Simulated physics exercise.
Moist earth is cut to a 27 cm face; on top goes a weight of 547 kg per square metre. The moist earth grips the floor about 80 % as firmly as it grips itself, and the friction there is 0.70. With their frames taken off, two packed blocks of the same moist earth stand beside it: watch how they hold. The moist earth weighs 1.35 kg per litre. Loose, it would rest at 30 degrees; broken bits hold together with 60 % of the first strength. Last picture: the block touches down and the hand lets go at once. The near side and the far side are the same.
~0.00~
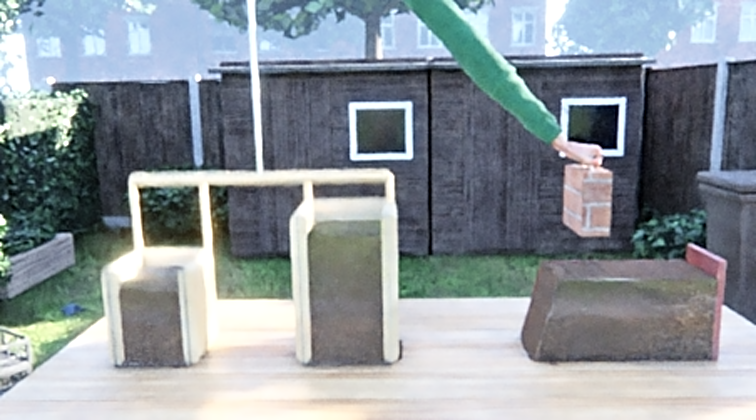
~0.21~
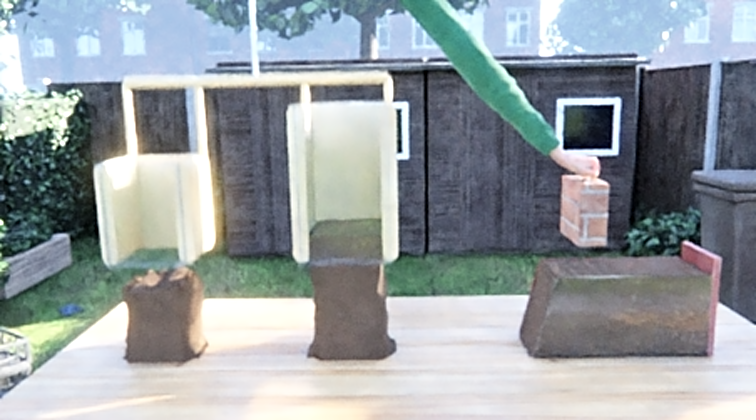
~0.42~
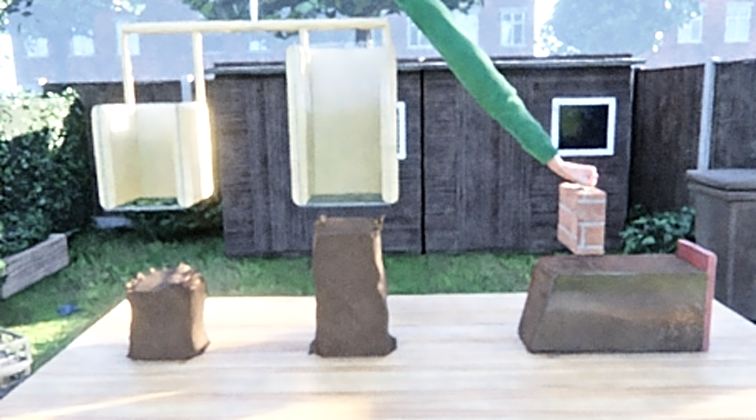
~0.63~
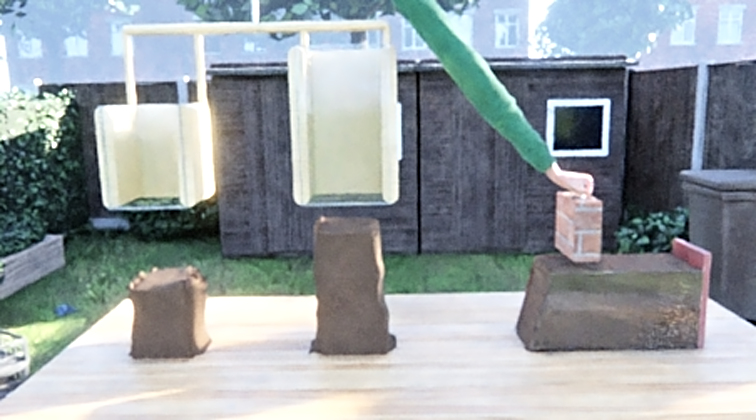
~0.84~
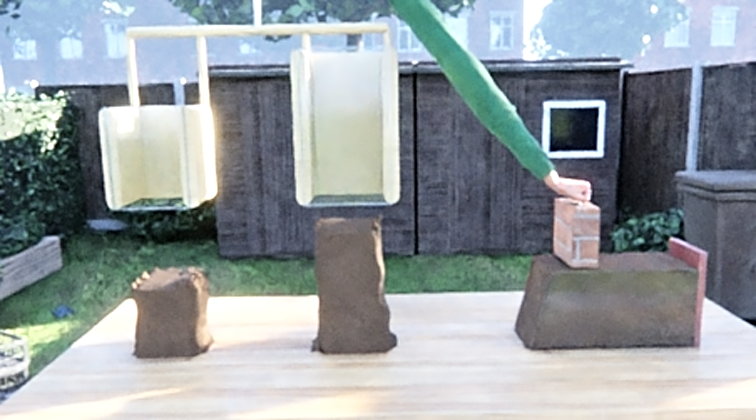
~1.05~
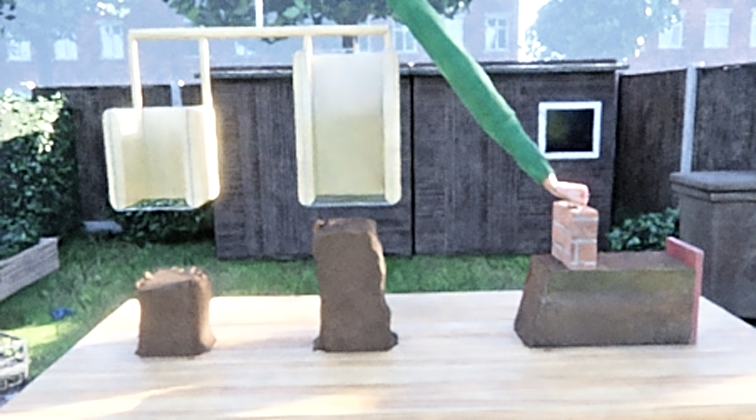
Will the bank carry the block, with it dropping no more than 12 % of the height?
Yes, it carries it.
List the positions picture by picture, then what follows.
In the first picture, highest point of the moist earth at (650, 280); test blocks 26 cm, 43 cm high (left to right).
In the second picture, highest point of the moist earth at (647, 277); test blocks 26 cm, 43 cm high (left to right).
In the third picture, highest point of the moist earth at (643, 274); test blocks 26 cm, 43 cm high (left to right).
In the fourth picture, highest point of the moist earth at (640, 272); test blocks 26 cm, 43 cm high (left to right).
In the fifth picture, highest point of the moist earth at (637, 271); test blocks 26 cm, 43 cm high (left to right).
In the sixth picture, highest point of the moist earth at (634, 270); test blocks 26 cm, 43 cm high (left to right).
By 1.21 s, the block is down by 2 % of the bank's height and stands upright.
By 1.40 s, the block is down by 3 % of the bank's height and stands upright.
By 1.59 s, the block is down by 3 % of the bank's height and leans 2 degrees.
By 1.78 s, the block is down by 3 % of the bank's height and leans 2 degrees.
By 1.83 s, at the end, the block is down by 3 % of the bank's height and leans 2 degrees.
